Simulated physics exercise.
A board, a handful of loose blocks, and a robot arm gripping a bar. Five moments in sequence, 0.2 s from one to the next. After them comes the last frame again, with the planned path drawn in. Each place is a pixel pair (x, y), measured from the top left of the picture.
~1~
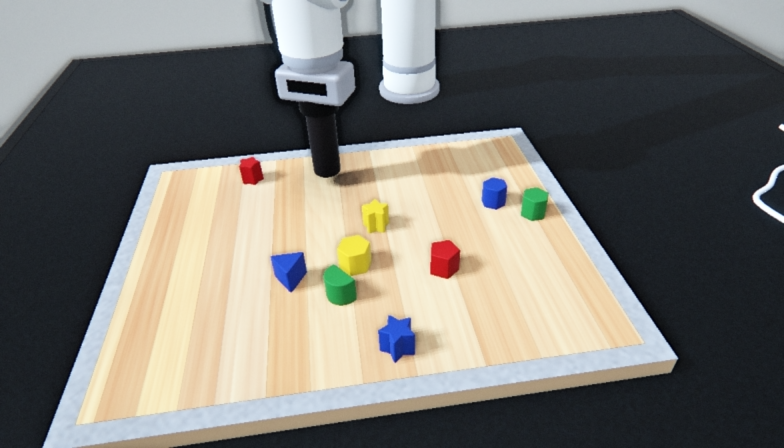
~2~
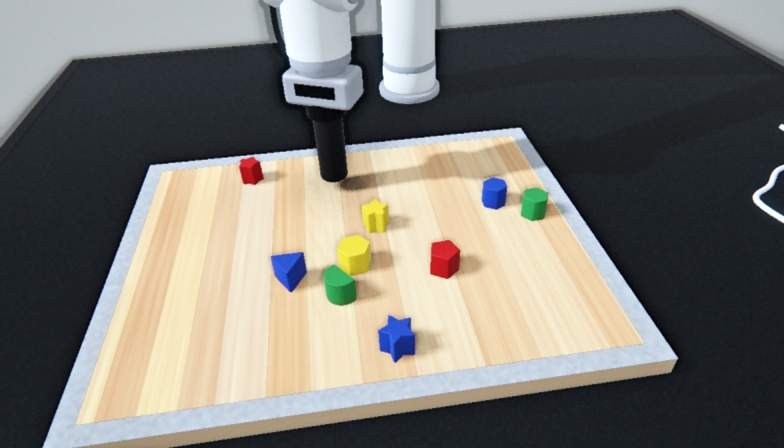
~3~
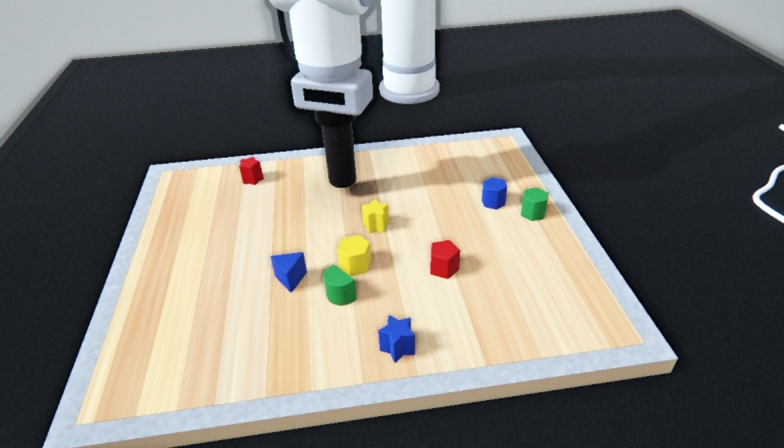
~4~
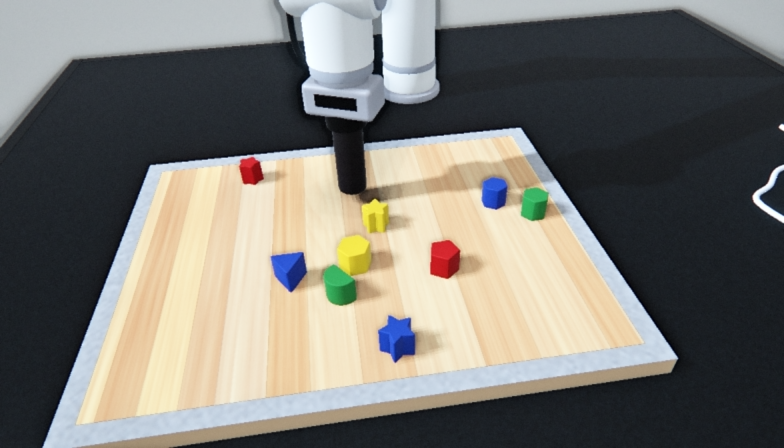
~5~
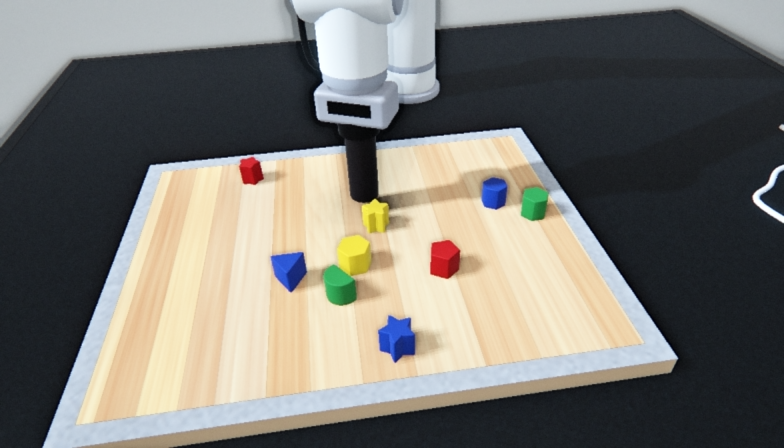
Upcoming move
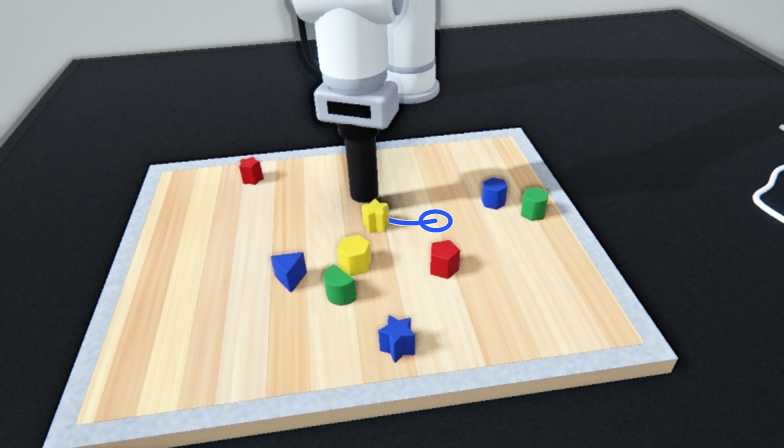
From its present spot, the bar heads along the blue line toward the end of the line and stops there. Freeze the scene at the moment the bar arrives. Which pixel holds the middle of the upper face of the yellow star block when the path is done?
It will likely be found at (383, 217).
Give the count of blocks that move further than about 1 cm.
Once the path ends, one block will have shifted.
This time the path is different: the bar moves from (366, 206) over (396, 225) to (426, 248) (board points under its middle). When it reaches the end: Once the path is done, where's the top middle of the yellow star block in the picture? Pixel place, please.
It is going to be at (383, 222).
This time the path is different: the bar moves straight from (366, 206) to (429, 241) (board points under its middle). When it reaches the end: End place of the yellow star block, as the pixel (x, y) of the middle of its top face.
The top centre is at (383, 220).
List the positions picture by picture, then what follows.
In the first frame, lower end of the bar at (328, 171), tops of blocks, yellow star block at (375, 207), blue hexagonal block at (495, 183).
In the second frame, bar at (334, 176), blocks as before.
In the third frame, bar at (343, 181), blocks as before.
In the fourth frame, bar at (353, 188), blocks as before.
In the fifth frame, bar at (365, 196), yellow star block at (375, 207), blue hexagonal block at (495, 183).
The drawn path runs from (366, 206) via (383, 218) and (409, 223), ending at (436, 221).
The first path, step by step. One third of the way, bar at (383, 207); yellow star block at (379, 214), turned 45° clockwise.
Two thirds of the way, bar at (409, 212); yellow star block at (382, 217), turned 70° clockwise.
At the end, bar at (436, 210); yellow star block at (382, 217), turned 70° clockwise; blue hexagonal block not moved.
